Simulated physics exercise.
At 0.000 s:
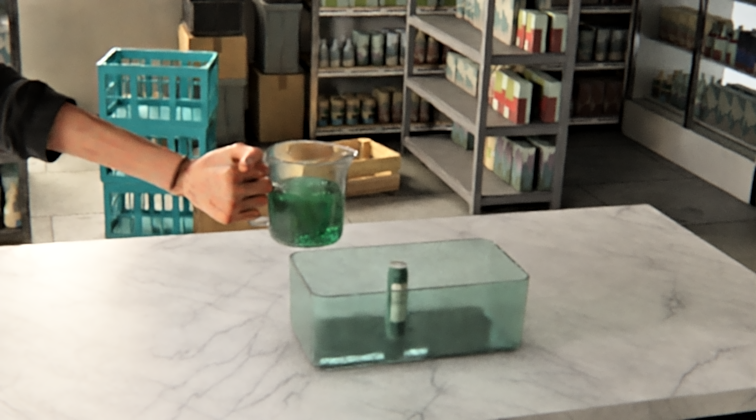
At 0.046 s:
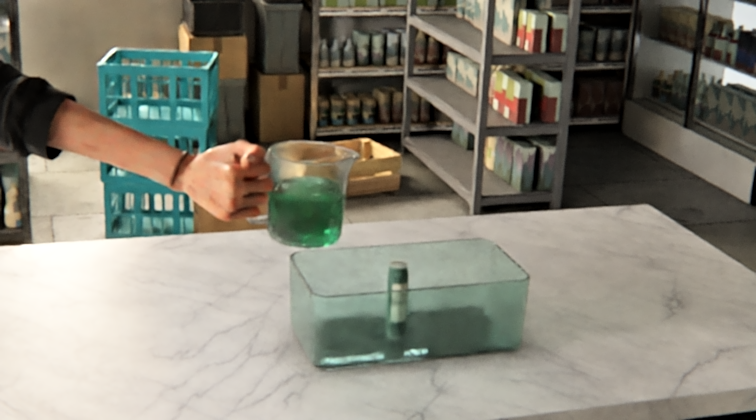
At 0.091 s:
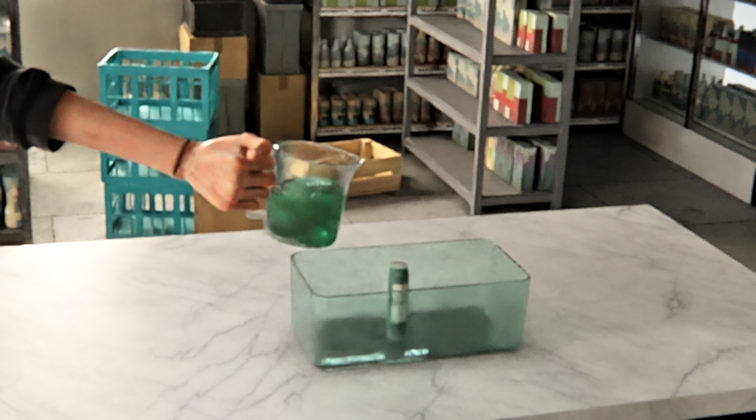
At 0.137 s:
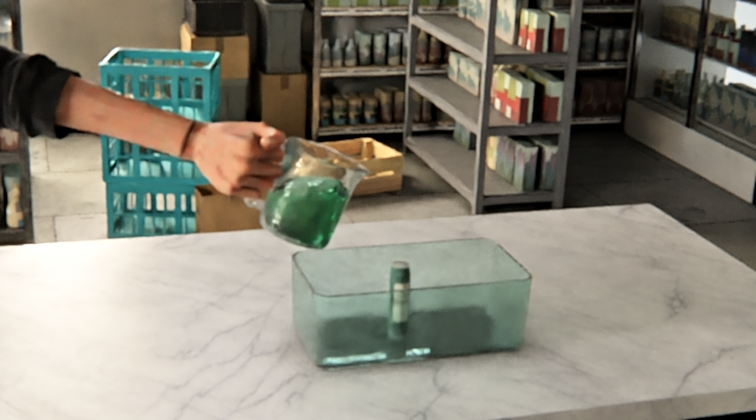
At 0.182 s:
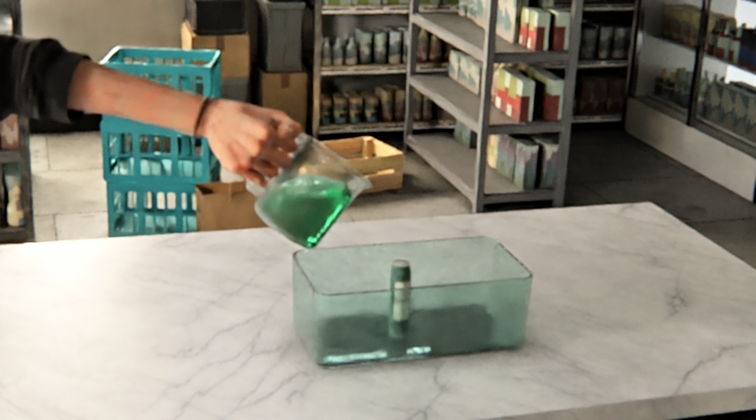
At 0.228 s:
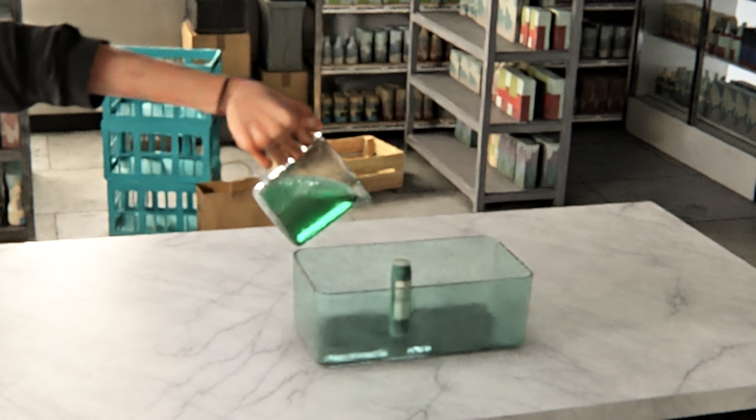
A hand held a clear jug of green liquid above an oblong basin with a small tin standing in it, then smoothly rolled the jug rightwards until it leaned steeply, the liquid still inside.
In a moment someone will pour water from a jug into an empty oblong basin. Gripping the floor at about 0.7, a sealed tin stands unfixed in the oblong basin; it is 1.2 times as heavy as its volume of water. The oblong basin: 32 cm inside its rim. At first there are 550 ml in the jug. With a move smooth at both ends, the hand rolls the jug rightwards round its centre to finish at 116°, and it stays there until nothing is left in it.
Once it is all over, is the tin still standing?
It is going to cope.
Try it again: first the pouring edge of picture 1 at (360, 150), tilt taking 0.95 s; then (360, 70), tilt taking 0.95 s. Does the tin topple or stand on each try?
Run one: It tumbles. Run two: It tumbles.
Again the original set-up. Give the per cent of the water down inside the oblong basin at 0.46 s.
I'd estimate some 28 percent of the liquid.
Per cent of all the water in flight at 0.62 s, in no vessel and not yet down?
Around 8 per cent of the liquid is in flight.
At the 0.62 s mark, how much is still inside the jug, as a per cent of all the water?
7 per cent or so.
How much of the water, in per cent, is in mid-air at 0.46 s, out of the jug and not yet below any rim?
Close to 24 in a hundred.
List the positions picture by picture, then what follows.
In the first frame, tilt 0°; pouring edge (358, 151); surface from (270, 188) to (341, 184); the oblong basin's rim runs from (300, 275) to (510, 259); the tin's top is at (398, 267).
In the second frame, tilt 3°; pouring edge (360, 154); surface from (270, 188) to (342, 184).
In the third frame, tilt 10°; pouring edge (364, 160); surface from (271, 190) to (343, 184).
In the fourth frame, tilt 21°; pouring edge (370, 171); surface from (271, 191) to (347, 184).
In the fifth frame, tilt 35°; pouring edge (373, 184); surface from (264, 195) to (352, 185).
In the sixth frame, tilt 52°; pouring edge (372, 201); surface from (259, 187) to (358, 191).
By 0.46 s the tilt is 115° and 47 per cent is still to pour; the tin stands where it began.
By 0.62 s the tilt is 116° and 7 per cent is still to pour; the tin stands where it began.
By 0.80 s the tilt is 116° and 0 per cent is still to pour; the tin stands 1 cm from where it began.
By 0.99 s the tilt is 116° and 0 per cent is still to pour; the tin stands 1 cm from where it began.
At rest the tin stands 1 cm from where it began.
